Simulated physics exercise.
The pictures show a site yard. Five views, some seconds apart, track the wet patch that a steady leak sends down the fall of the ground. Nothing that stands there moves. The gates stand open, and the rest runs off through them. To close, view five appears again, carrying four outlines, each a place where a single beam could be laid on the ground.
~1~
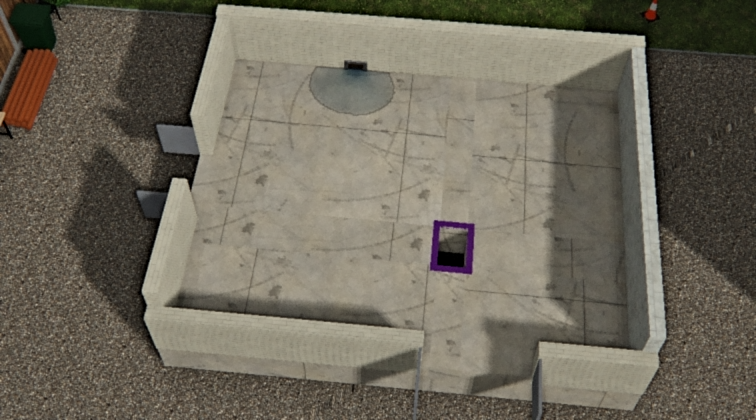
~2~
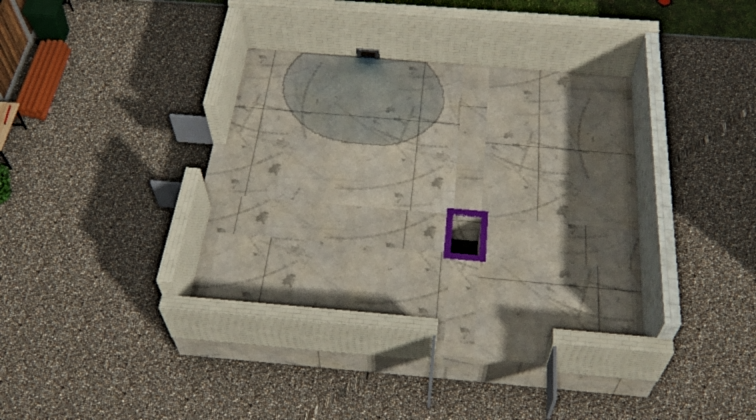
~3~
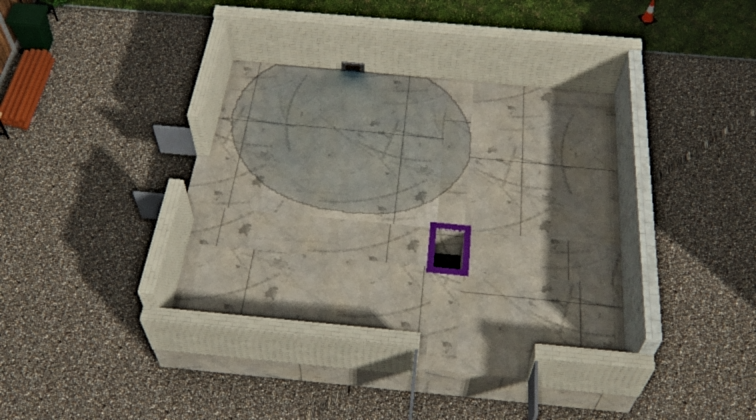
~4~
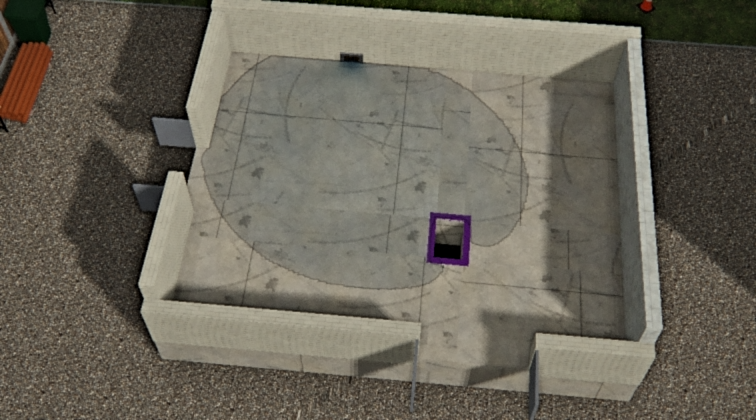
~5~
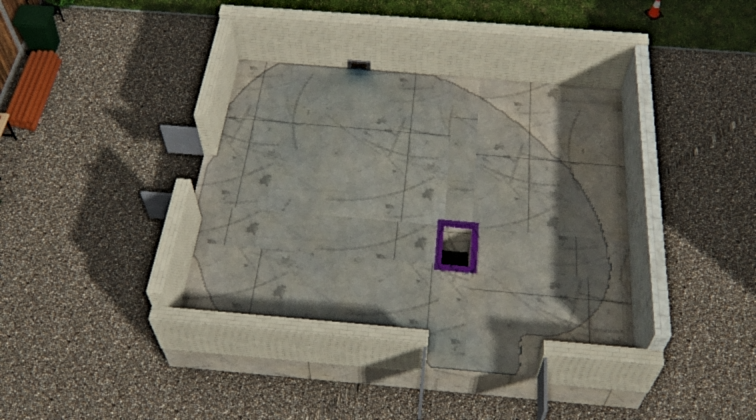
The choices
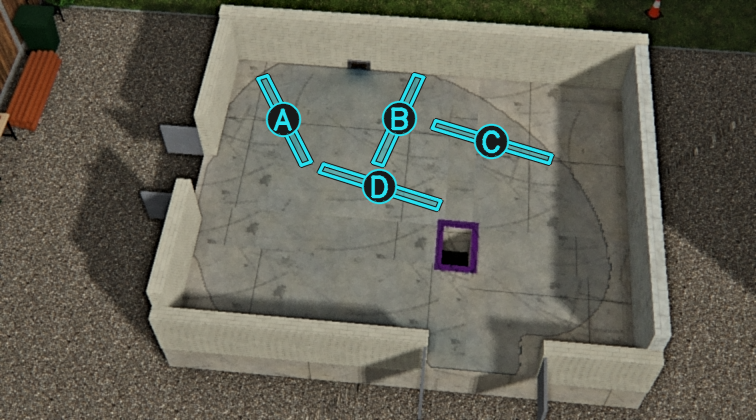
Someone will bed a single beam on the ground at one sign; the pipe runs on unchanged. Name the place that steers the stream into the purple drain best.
A works best here.
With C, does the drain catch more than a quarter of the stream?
No.
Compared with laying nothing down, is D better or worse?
Position D is worse.
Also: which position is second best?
C.
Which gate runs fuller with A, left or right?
More leaves on the right.
In cyan, A from (262, 77) to (306, 163); B from (377, 164) to (418, 75); C from (434, 124) to (550, 159); D from (321, 168) to (438, 205).
With A, about 28 % of the stream goes into the purple drain, about 71 % out by the gates.
With B, about 13 % of the stream goes into the purple drain, about 88 % out by the gates.
With C, about 19 % of the stream goes into the purple drain, about 79 % out by the gates.
With D, about 10 % of the stream goes into the purple drain, about 89 % out by the gates.
